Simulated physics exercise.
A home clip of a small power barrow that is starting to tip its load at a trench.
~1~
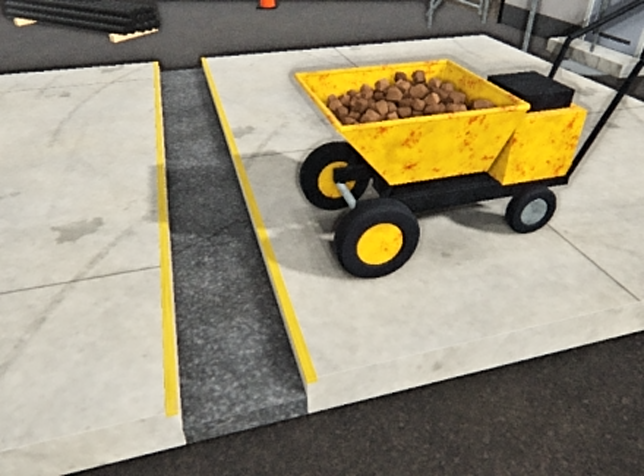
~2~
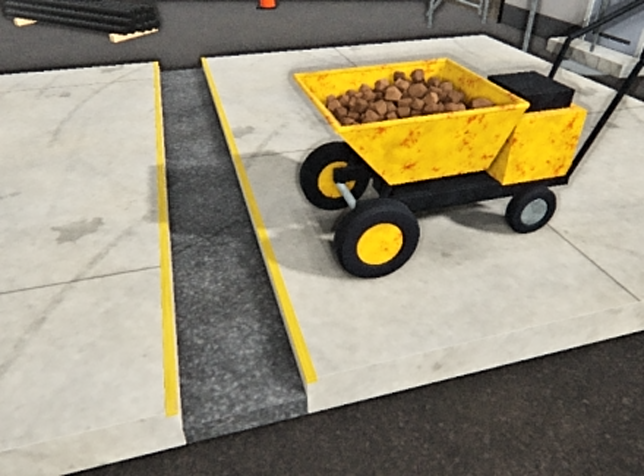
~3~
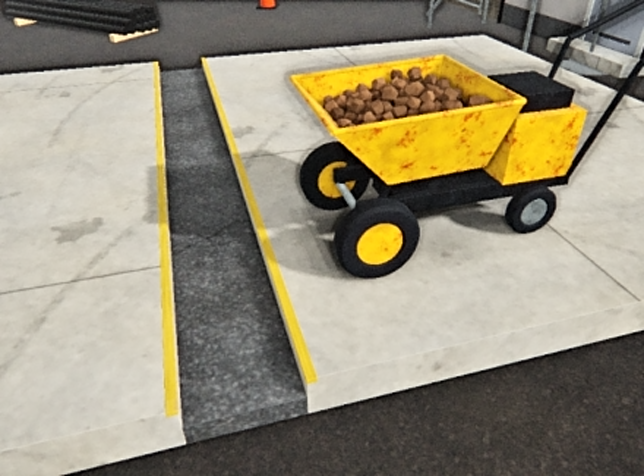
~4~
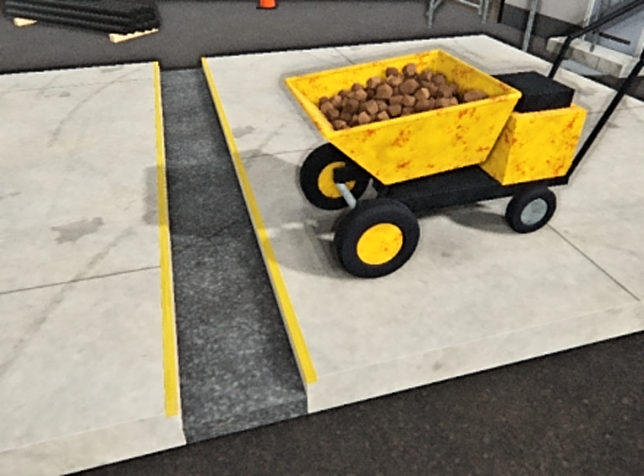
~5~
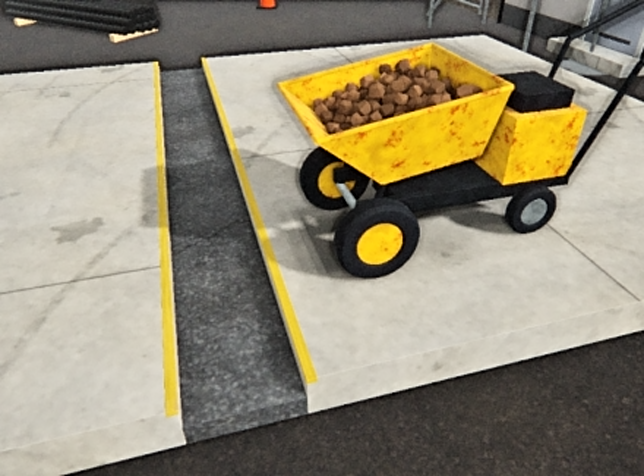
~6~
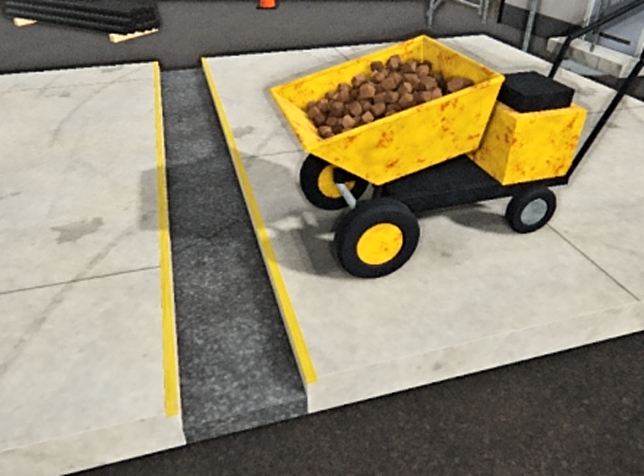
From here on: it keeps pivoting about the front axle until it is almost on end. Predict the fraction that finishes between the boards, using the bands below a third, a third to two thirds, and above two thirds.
Beyond two thirds.
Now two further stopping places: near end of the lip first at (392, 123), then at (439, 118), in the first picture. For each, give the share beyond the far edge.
About 0 percent the first time, about 0 percent the second.
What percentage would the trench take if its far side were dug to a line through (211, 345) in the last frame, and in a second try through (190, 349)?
Around 50 percent first, around 70 percent second.
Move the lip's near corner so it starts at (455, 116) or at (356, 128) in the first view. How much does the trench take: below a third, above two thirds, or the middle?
Spot one gives in the middle band, spot two gives beyond two thirds.
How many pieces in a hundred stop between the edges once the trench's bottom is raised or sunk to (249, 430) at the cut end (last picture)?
90 %, roughly.
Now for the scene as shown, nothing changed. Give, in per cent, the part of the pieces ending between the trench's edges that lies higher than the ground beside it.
It works out at about 25 percent.
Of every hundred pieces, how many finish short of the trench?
I'd estimate about 0 per cent of the load.
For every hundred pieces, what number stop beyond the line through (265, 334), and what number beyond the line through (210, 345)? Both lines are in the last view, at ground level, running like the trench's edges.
That's 90 in a hundred for the first and 40 in a hundred for the second.
Just after the last frame, skip tipped well over; every one in the skip.
A moment on, skip tipped steeply; the larger part in the skip; about a tenth in or heaped over the trench; just a few beyond it; just a few falling.
Further on, skip tipped right over; about a tenth in the skip; the larger part in or heaped over the trench; about a tenth beyond it.
When it is over, skip tipped right over; the larger part in or heaped over the trench; about a tenth beyond it.
